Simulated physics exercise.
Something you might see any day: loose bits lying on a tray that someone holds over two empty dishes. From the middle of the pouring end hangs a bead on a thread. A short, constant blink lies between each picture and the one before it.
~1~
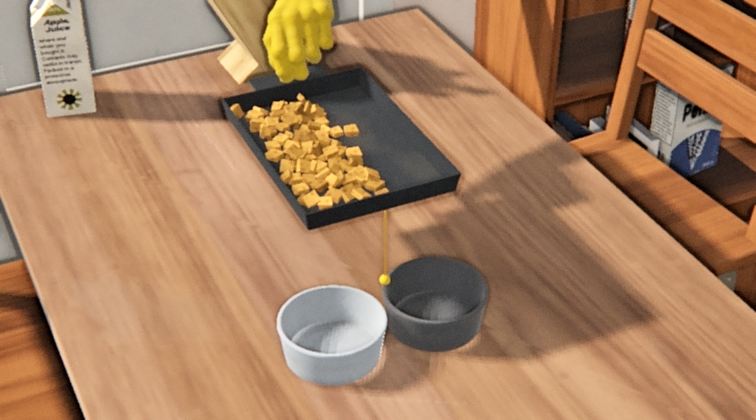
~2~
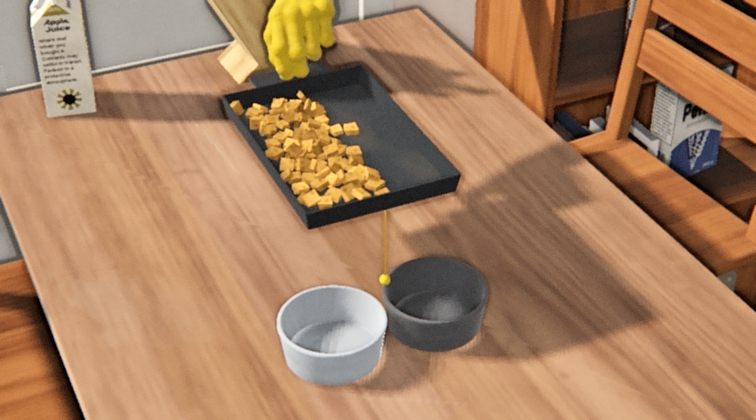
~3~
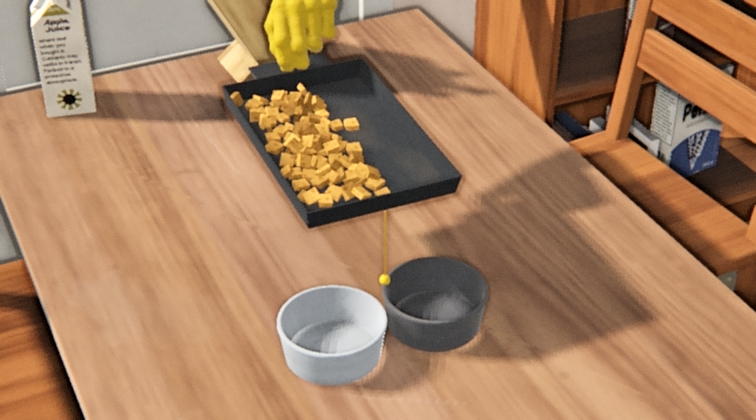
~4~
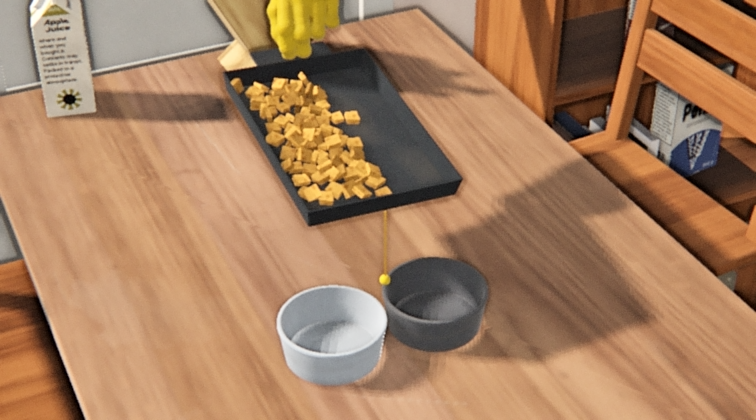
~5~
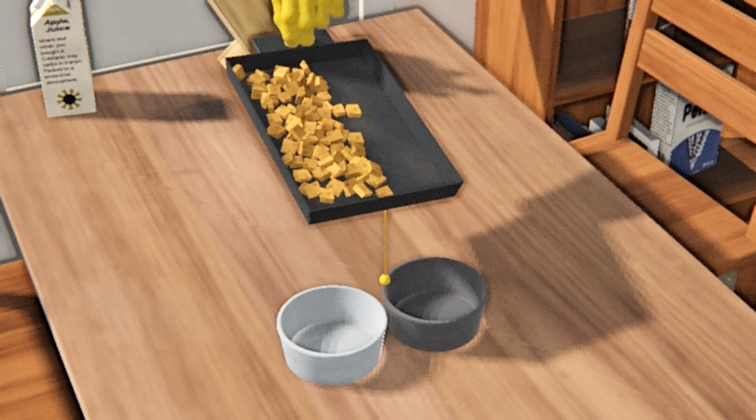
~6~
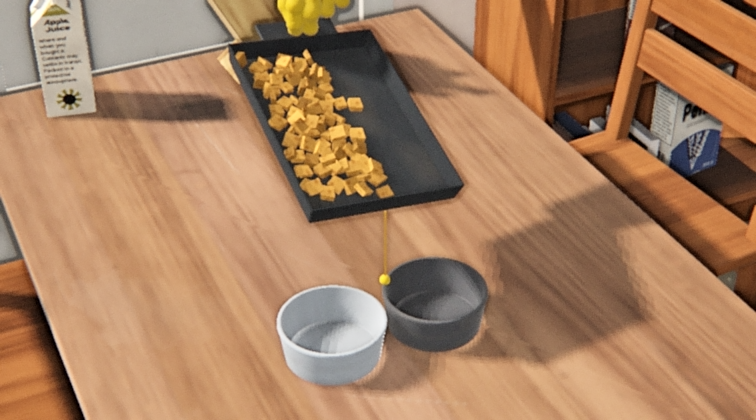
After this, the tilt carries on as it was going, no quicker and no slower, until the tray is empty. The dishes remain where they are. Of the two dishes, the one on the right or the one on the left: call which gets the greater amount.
I call it for the one on the right.
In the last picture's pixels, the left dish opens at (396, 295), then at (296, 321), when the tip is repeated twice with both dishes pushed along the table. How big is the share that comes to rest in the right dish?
I'd expect some 40 percent, and then some 30 percent.
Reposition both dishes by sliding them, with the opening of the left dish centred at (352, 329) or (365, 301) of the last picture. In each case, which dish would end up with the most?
The first time the right-side one comes out ahead, the second time the right-side one.
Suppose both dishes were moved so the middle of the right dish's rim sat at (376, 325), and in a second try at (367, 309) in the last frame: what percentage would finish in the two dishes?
10 % for the first, 0 % for the second.
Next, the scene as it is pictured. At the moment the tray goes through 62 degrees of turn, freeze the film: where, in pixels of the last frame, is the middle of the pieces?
Its middle sits at about pixel (414, 173).
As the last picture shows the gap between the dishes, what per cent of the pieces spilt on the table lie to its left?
I'd put it at around 0 per cent.
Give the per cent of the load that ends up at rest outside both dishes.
My guess is about 20 percent.
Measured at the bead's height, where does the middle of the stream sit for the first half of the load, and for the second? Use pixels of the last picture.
I'd put it at roughly (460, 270), and after that at roughly (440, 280).
Soon, tray tipped steeply; nearly all on the tray; a stray few in the air.
A while on, tray tipped past a quarter turn; about half on the tray; about a quarter in the right dish; about a quarter outside both; a small part in the air.
Towards the end, tray tipped past a quarter turn; most in the right dish; about a quarter outside both.
Finally, tray tipped past a quarter turn; none in the left dish; most in the right dish; about a quarter outside both.
